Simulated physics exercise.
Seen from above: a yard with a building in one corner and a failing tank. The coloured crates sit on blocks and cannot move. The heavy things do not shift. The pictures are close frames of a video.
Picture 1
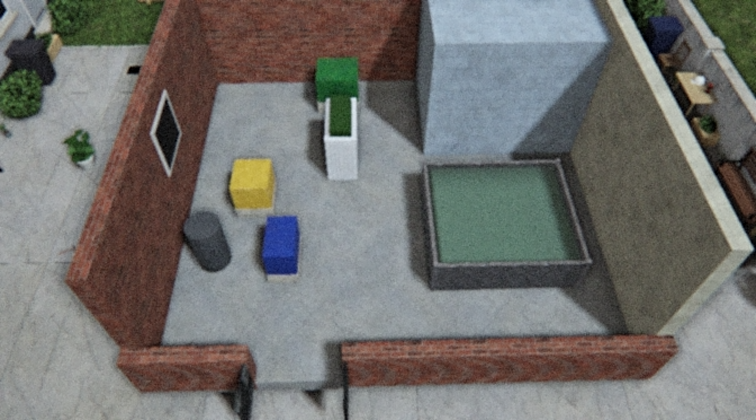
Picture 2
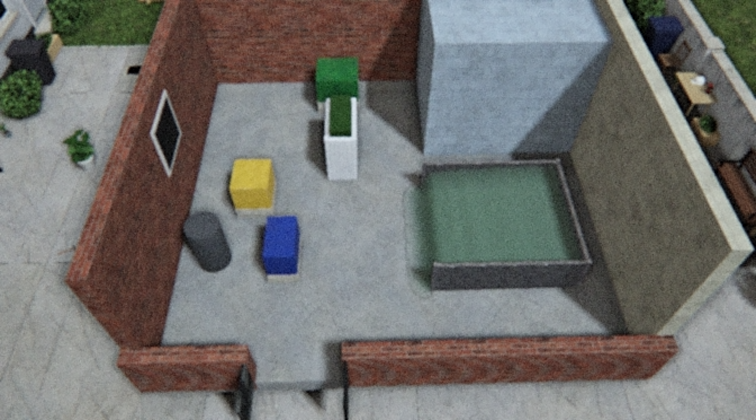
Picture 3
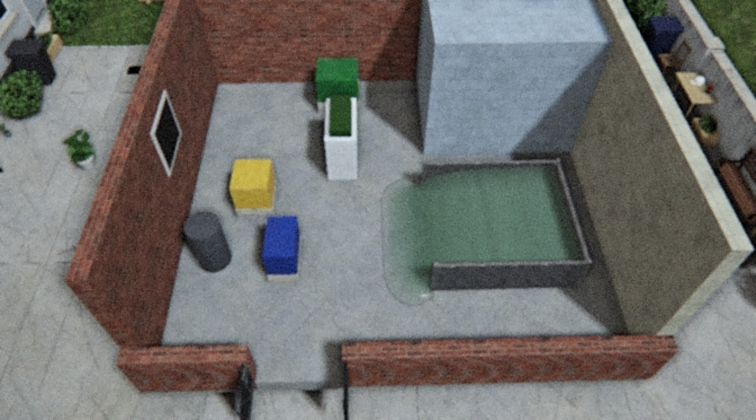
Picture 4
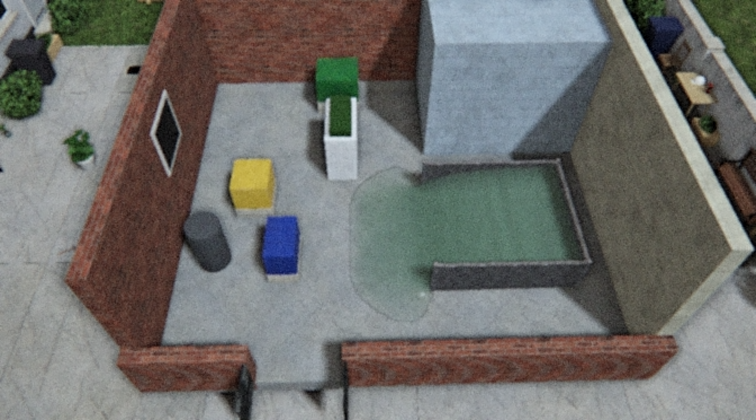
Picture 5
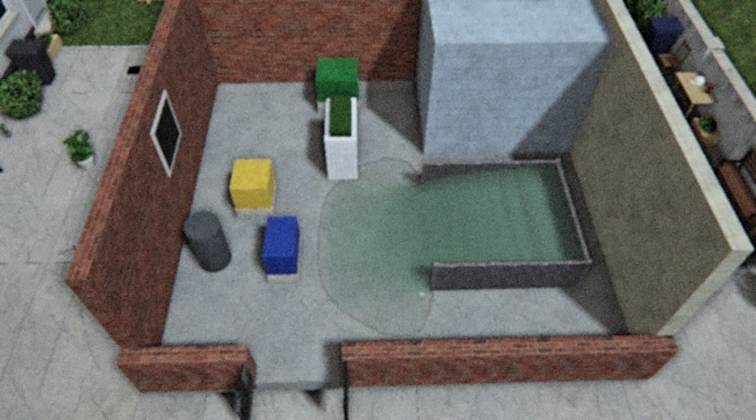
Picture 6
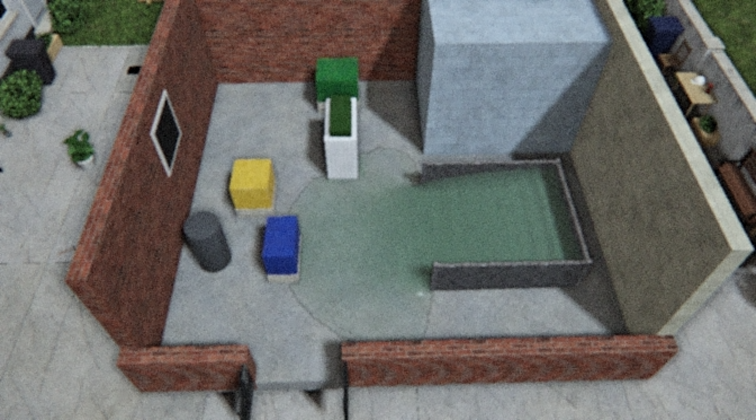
In the video, still greenish water fills a walled tank in a brick-walled yard; then the tank's left side opens and water pours out, spreading leftward across the grey floor in a widening sheet toward the blue block.
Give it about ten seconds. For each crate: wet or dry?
In the end: The blue crate gets wet; the green crate stays dry; the yellow crate gets wet.
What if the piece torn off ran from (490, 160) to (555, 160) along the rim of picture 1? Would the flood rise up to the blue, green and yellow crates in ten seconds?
Then: Blue crate escapes it; green crate escapes it; yellow crate keeps dry.
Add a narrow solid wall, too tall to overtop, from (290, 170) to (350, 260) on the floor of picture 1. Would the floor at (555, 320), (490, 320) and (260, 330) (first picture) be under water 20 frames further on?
In that order: Dry, dry, wet.
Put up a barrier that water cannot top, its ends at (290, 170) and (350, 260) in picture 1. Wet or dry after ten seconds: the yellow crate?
Then: Yellow crate escapes it.
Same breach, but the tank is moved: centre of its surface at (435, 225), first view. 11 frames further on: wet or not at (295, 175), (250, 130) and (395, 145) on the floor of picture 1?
One after the other: Wet, under water, no water.
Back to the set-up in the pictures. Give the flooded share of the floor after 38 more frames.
Near 80 in a hundred.
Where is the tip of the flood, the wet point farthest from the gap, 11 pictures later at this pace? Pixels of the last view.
Near (212, 118).
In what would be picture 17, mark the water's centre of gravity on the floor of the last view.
Near (376, 237).
A moment on, water covers 40 % of the floor; the blue crate water round its plinth, the green crate water round its plinth, the yellow crate water round its plinth.
Next, water covers 60 % of the floor; the blue crate water round its plinth, the green crate water round its plinth, the yellow crate water round its plinth.
Then, water covers 75 % of the floor; the blue crate water round its plinth, the green crate water round its plinth, the yellow crate water round its plinth.
Later, water covers 80 % of the floor; the blue crate water round its plinth, the green crate water round its plinth, the yellow crate water round its plinth.
In the end, water covers 95 % of the floor; the blue crate was topped, the green crate stayed above the water, the yellow crate was topped.
